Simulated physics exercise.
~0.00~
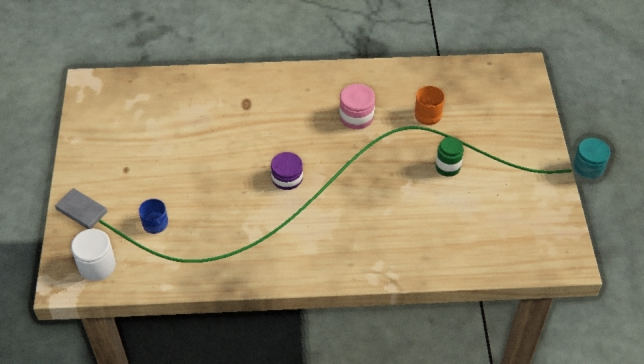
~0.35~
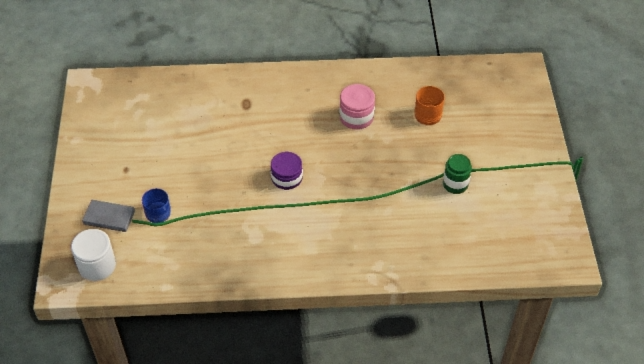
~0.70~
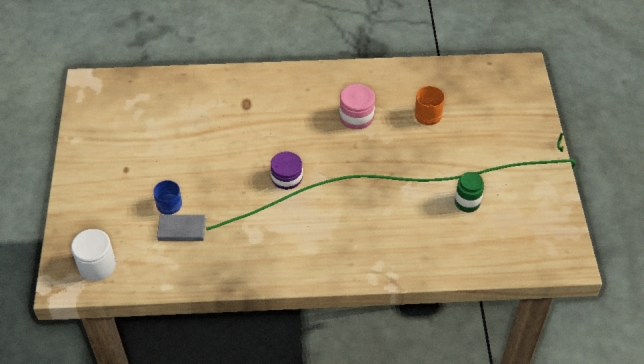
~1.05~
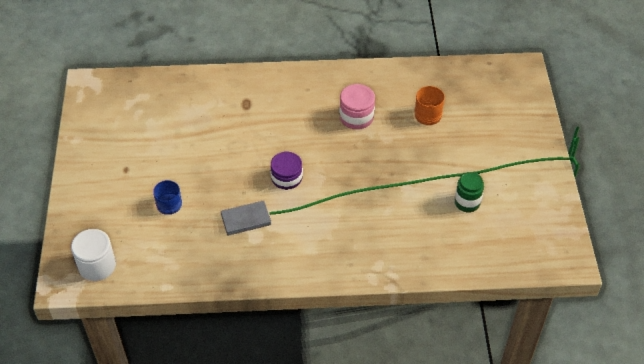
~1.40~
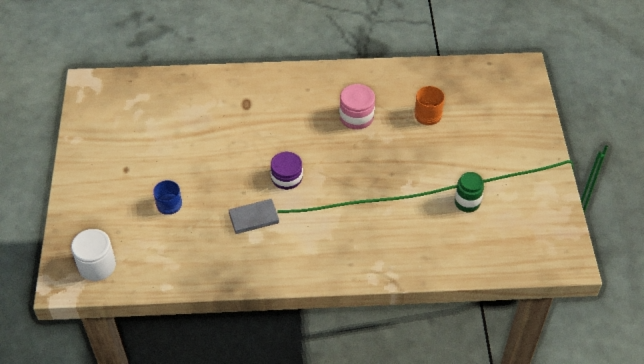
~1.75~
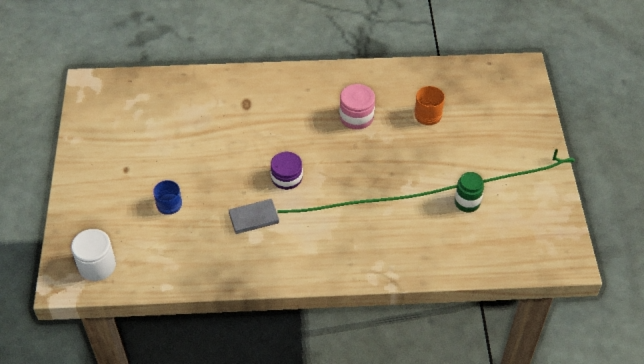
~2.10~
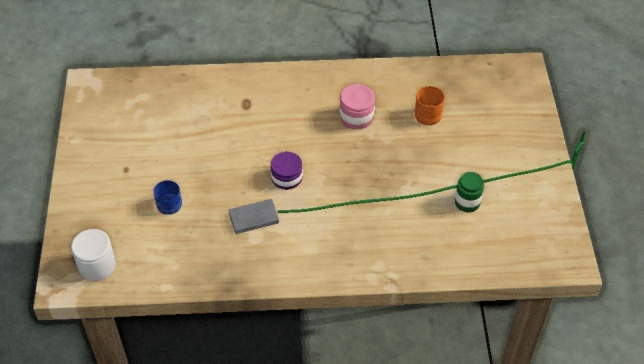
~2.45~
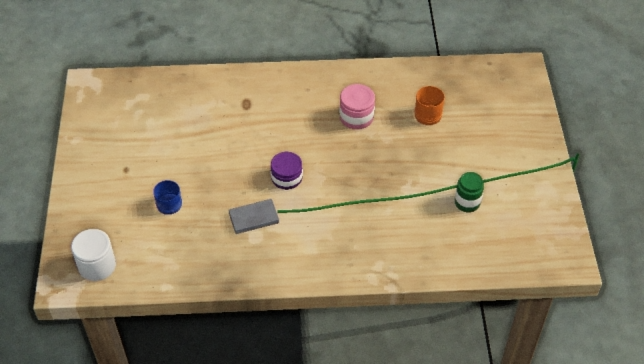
A teal speaker drops off the table's right edge, dragging the grey phone rightward by cable.
